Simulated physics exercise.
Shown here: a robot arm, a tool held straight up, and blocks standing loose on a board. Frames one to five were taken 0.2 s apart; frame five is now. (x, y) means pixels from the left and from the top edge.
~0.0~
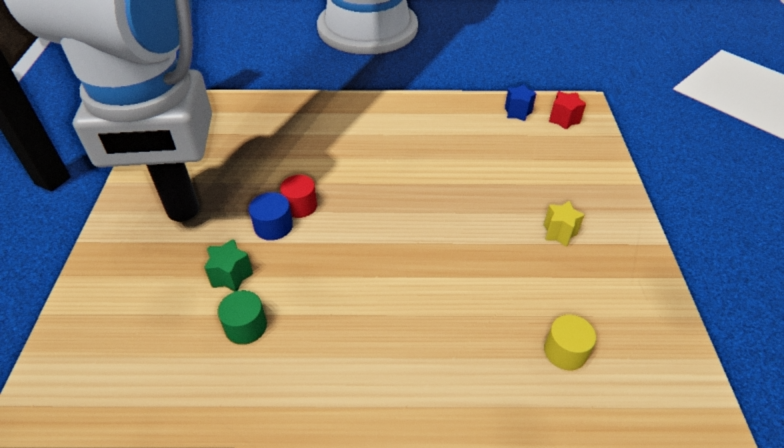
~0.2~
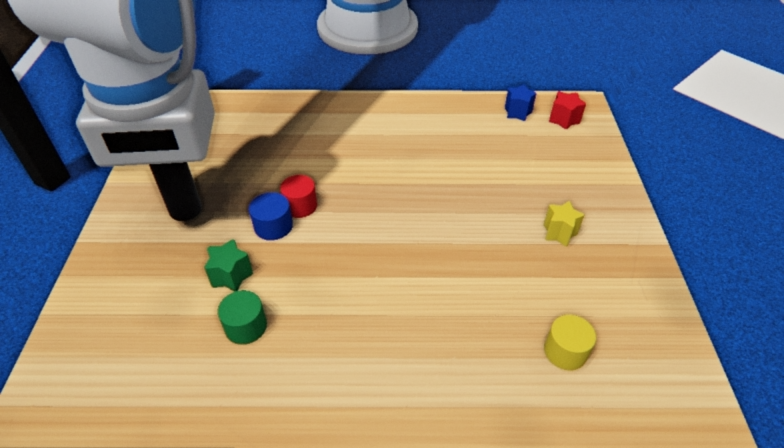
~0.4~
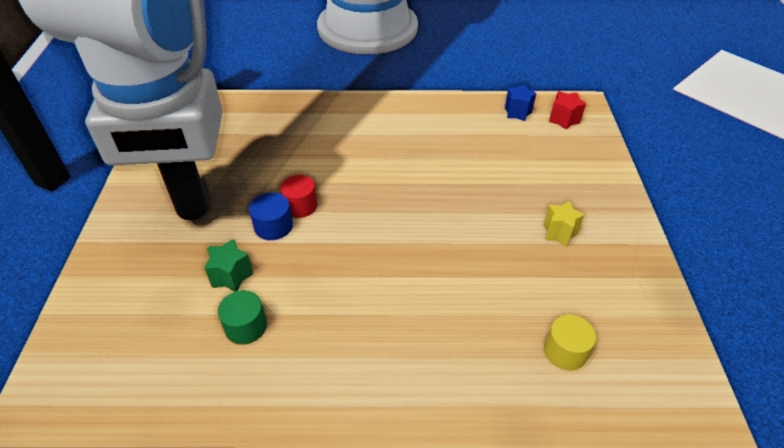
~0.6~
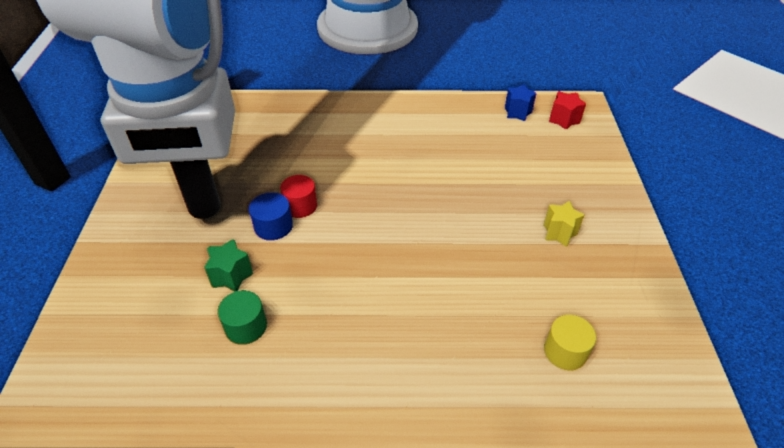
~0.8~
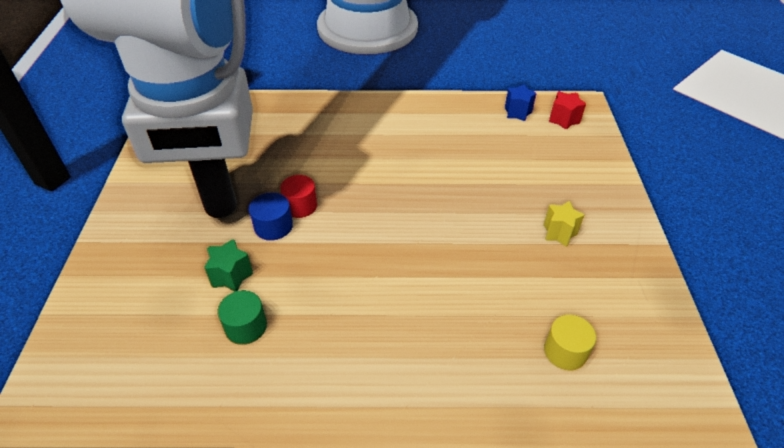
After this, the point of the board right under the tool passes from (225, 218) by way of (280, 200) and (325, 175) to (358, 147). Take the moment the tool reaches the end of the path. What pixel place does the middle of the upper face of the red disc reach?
Most likely (323, 183).
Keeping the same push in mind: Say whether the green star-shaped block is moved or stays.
The green star-shaped block will stay where it is.
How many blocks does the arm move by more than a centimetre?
My guess is one.
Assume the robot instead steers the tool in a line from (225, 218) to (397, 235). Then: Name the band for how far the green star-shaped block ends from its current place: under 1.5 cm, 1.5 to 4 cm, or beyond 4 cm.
It slides not even 1.5 cm.
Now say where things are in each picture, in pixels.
In the first frame, tool's lower end (184, 212); green star-shaped block (224, 255); blue disc (269, 206); red disc (297, 186).
In the second frame, tool (186, 211); blocks still.
In the third frame, tool (193, 210); blocks still.
In the fourth frame, tool (205, 209); blocks still.
In the fifth frame, tool (221, 208); green star-shaped block (224, 255); blue disc (269, 206); red disc (297, 186).
The first path, step by step. One third of the way, tool (278, 190); blue disc (274, 207); red disc (307, 185).
Two thirds of the way, tool (324, 165); blue disc (274, 207); red disc (323, 183).
At the end, tool (358, 137); green star-shaped block still; blue disc (274, 207); red disc (323, 183).
